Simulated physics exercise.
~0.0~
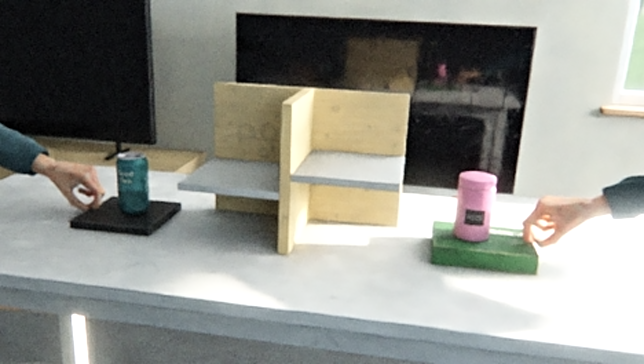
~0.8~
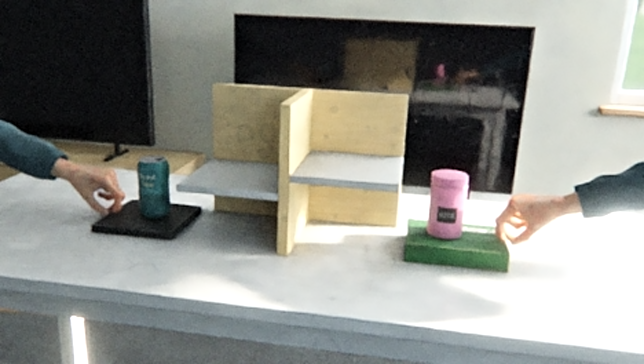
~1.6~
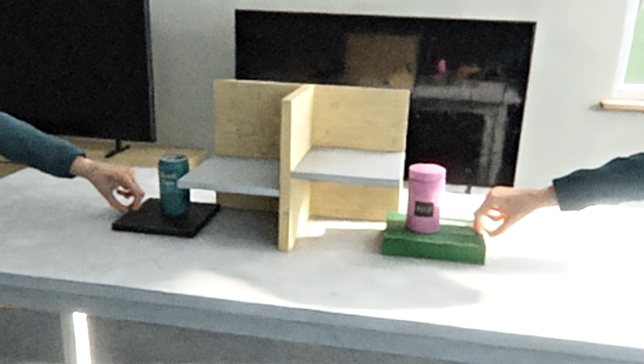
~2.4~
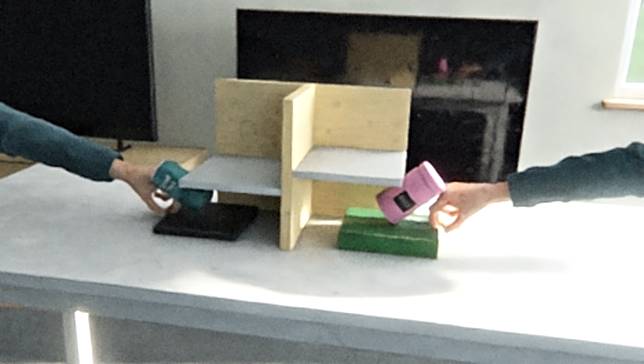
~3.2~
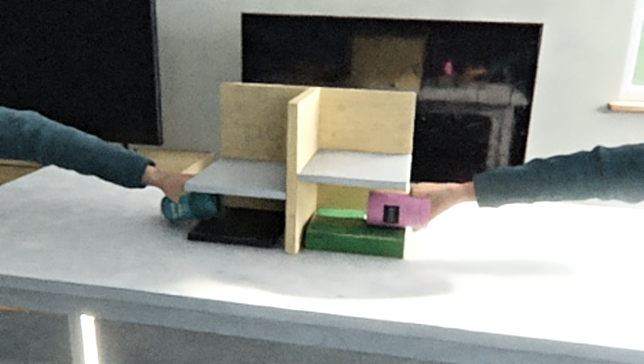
In this clip, two hands slide a black tray carrying a turquoise can and a green box carrying a pink jar inward beneath low shelves from opposite sides; both containers strike the shelf edges, tip back, and end on their sides near the hands.
